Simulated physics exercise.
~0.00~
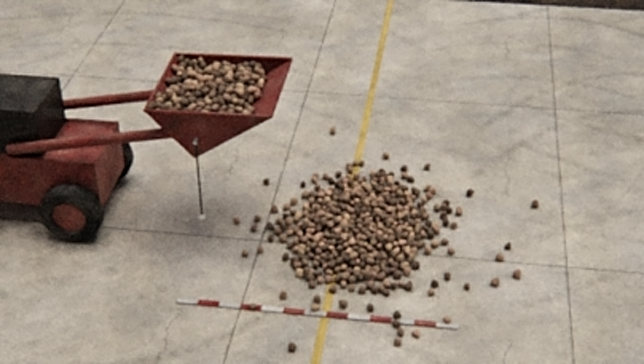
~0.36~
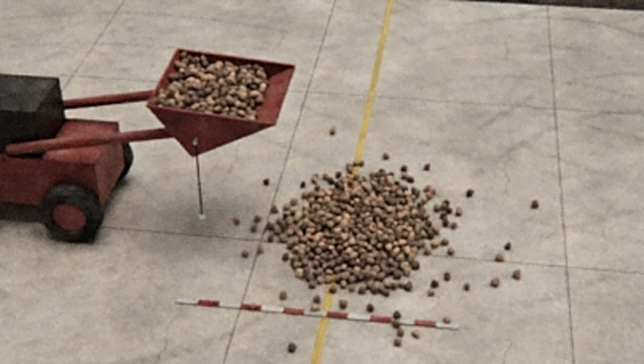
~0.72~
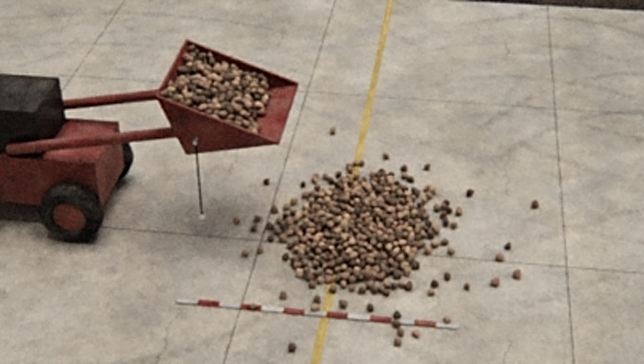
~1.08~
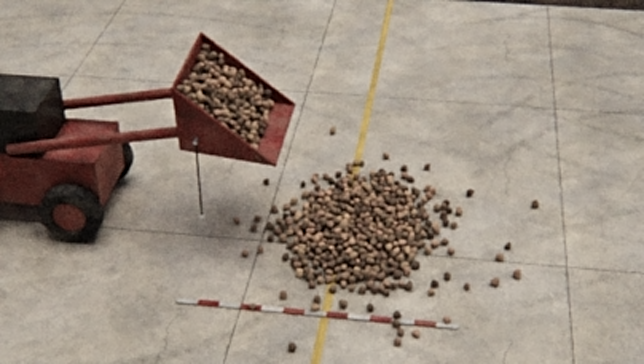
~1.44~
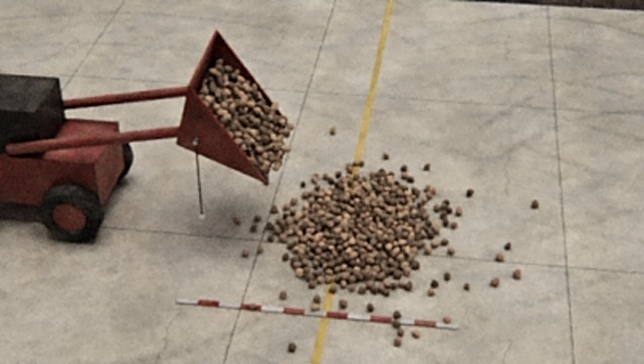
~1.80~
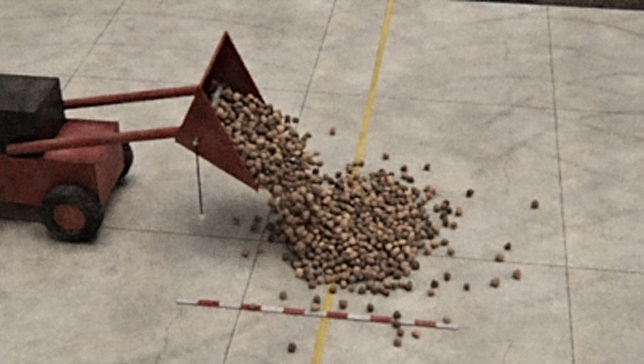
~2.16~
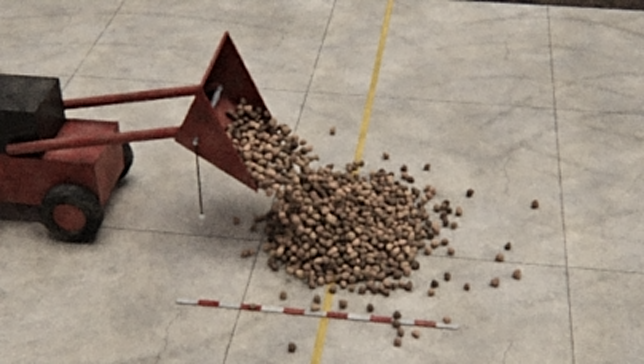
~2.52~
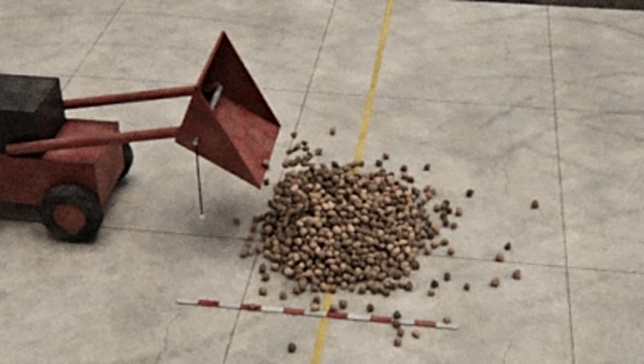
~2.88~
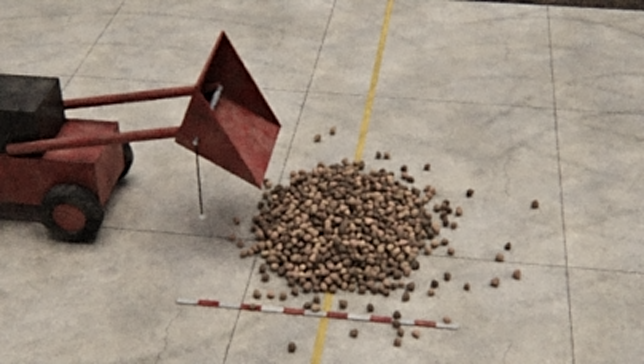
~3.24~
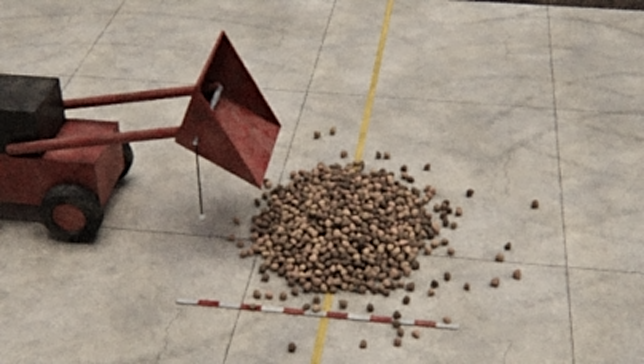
A red loader's raised bucket, full of small brownish stones, tips steadily forward and pours them onto the left side of a loose heap lying across a yellow line on the concrete floor, gives slight jerks, and stays tilted and empty above the larger heap, most newly fallen stones left of the line.
